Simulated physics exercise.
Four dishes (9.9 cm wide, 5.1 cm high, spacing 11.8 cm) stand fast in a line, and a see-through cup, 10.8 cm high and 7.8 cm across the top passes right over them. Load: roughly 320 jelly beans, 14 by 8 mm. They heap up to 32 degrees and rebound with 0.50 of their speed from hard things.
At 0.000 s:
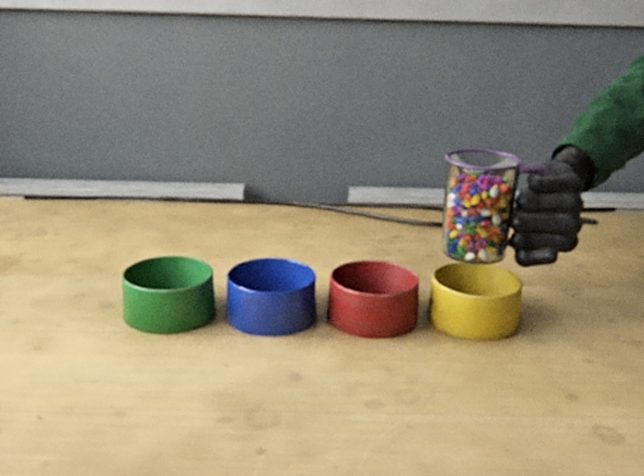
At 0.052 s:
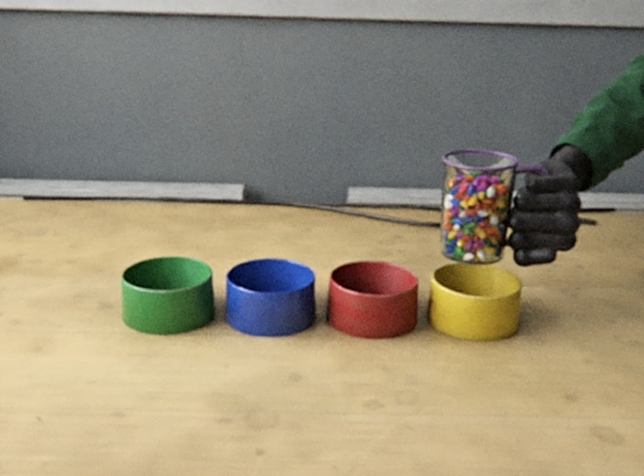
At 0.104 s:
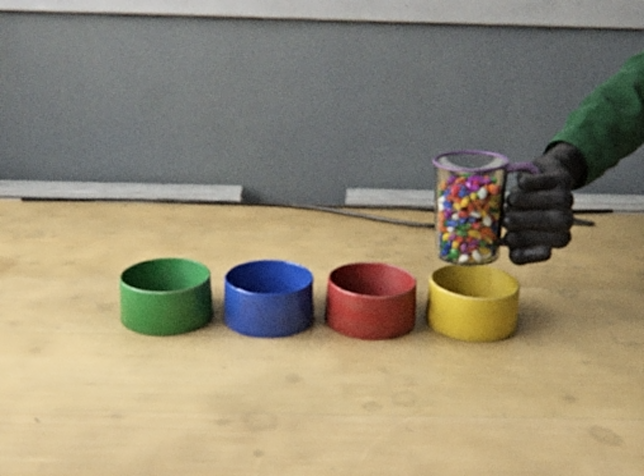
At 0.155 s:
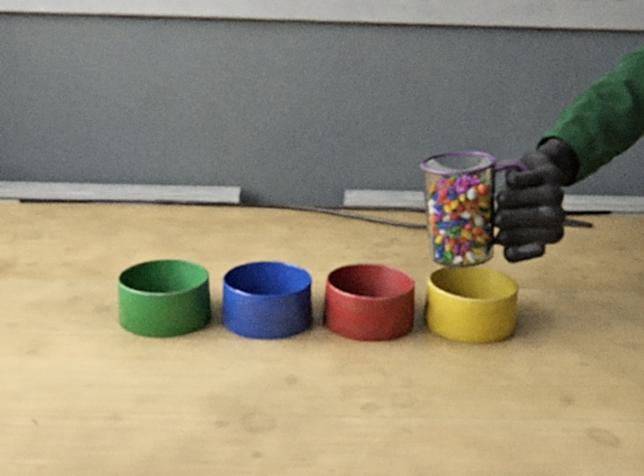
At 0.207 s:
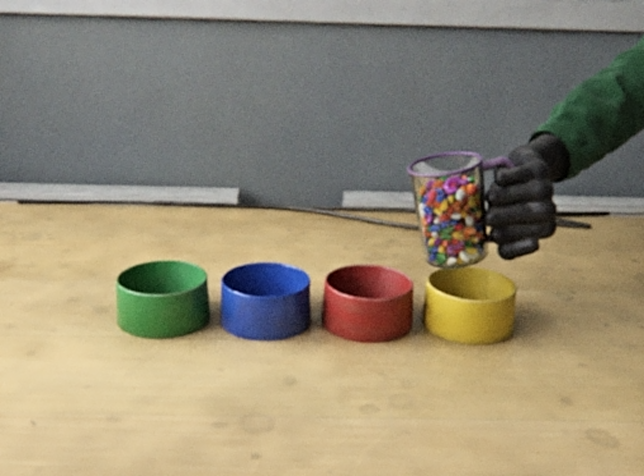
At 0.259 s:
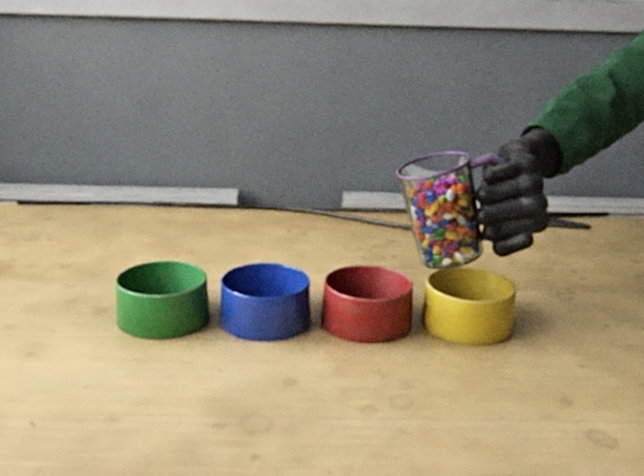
A black-gloved hand in a green sleeve holds a clear cup of multicoloured jelly beans at the right, seen from the front and slightly above a pale wooden table before a grey wall. Four round dishes sit in a row, green, blue, red and yellow from left to right. The hand moves the cup slightly left above the yellow dish, gradually tilting it leftward, while the view shifts very slightly.
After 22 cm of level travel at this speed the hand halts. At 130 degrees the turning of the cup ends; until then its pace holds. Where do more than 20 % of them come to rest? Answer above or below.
Red below, blue above, green below, yellow below, counter above.
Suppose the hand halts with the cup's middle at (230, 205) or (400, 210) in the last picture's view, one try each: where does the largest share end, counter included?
The winner: Green; red.
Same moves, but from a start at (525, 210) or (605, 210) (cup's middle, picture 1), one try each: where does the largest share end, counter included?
Most goes to: Blue, then red.
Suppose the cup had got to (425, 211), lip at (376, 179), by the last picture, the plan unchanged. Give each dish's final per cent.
Red 0, blue 60, green 10, yellow 0.
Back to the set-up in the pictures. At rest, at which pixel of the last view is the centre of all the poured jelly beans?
Around (237, 312).
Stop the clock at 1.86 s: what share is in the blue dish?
Near 50 per cent so far.
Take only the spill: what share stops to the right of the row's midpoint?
Roughly 0 per cent.
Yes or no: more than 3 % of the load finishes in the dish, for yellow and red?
Yellow no, red no.
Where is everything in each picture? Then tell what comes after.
Cup at (478, 207), tilt 0 degrees, lip at (447, 159), moved 0.0 cm; middle of the pieces at (476, 214); yellow dish at (477, 279); red dish at (375, 277); blue dish at (272, 275); green dish at (168, 273), in the first picture.
Cup at (476, 207), tilt 1 degrees, lip at (444, 160), moved 0.2 cm; middle of the pieces at (474, 215), in the second picture.
Cup at (469, 208), tilt 4 degrees, lip at (435, 162), moved 0.7 cm; middle of the pieces at (467, 216), in the third picture.
Cup at (460, 210), tilt 8 degrees, lip at (422, 166), moved 1.6 cm; middle of the pieces at (459, 217), in the fourth picture.
Cup at (451, 211), tilt 12 degrees, lip at (409, 170), moved 2.4 cm; middle of the pieces at (450, 218), in the fifth picture.
Cup at (443, 211), tilt 16 degrees, lip at (398, 174), moved 3.3 cm; middle of the pieces at (443, 219); yellow dish at (471, 284); red dish at (369, 282); blue dish at (266, 280); green dish at (162, 278). Its pace works out near 80 degrees a second; the hand travels 16 cm a second, in the sixth picture.
After 0.91 s, tilt 69 degrees; cup holds 100 %.
After 1.35 s, tilt 105 degrees; cup holds 95 %, blue 5 %.
Then, at 1.86 s, tilt 130 degrees; cup holds 0 %, blue 50 %, green 10 %.
At rest (2.7 s), red 0 %, blue 50 %, green 10 %, yellow 0 %, counter 35 %.
